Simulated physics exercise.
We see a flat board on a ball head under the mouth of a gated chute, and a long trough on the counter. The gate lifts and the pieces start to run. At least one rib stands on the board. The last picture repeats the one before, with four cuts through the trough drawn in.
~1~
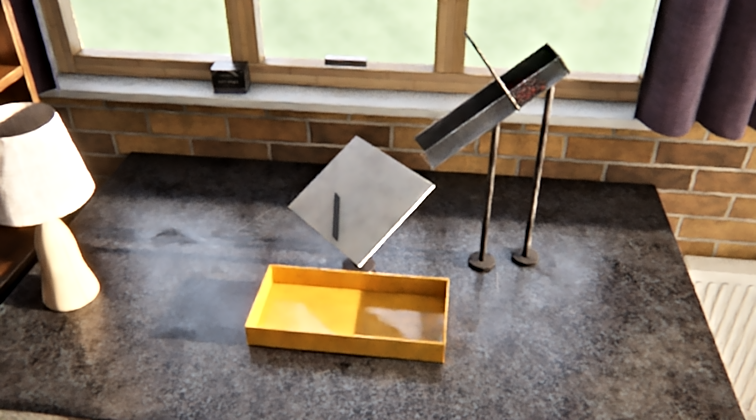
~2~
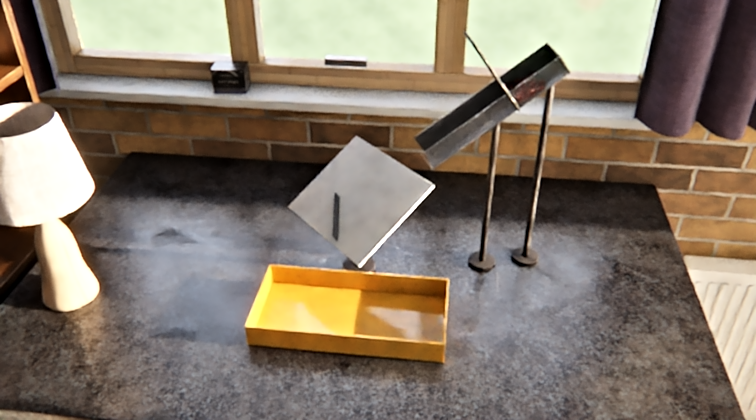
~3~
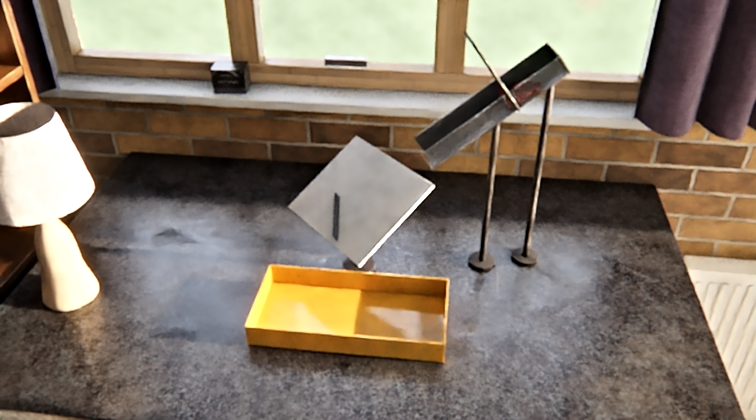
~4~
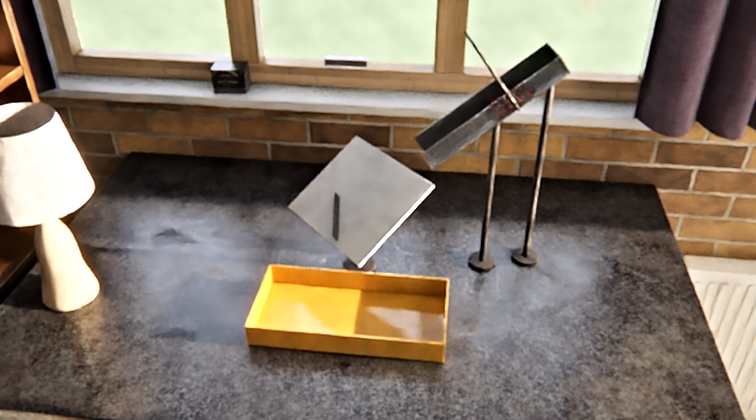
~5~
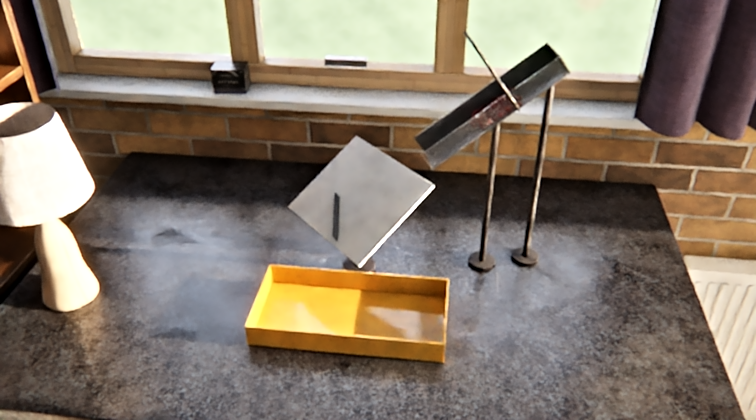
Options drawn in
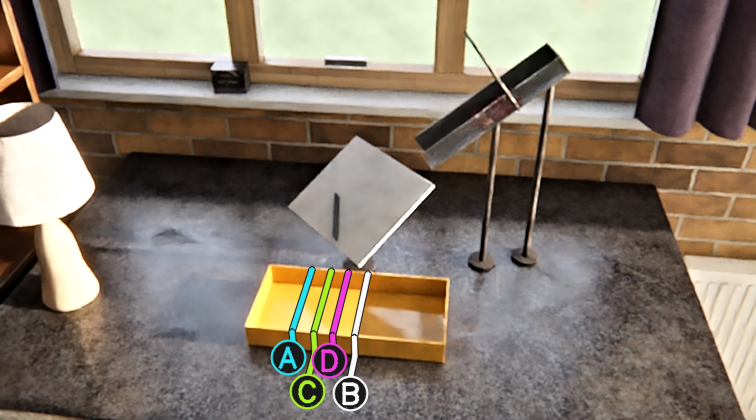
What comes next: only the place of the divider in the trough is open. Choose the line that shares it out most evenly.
Line C.
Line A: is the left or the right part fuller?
The right side.
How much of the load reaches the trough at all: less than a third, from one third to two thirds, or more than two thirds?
About that: More than two thirds.
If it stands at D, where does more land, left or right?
The left side.
On the marked copy, line A crosses the front rim at (292, 330); line B crosses the front rim at (354, 336); line C crosses the front rim at (313, 332); line D crosses the front rim at (332, 334).
Choosing A, of what is caught, none on the left of the divider, all on the right.
Choosing B, of what is caught, all on the left of the divider, none on the right.
Choosing C, of what is caught, about a third on the left of the divider, about two thirds on the right.
Choosing D, of what is caught, nearly all on the left of the divider, a small part on the right.
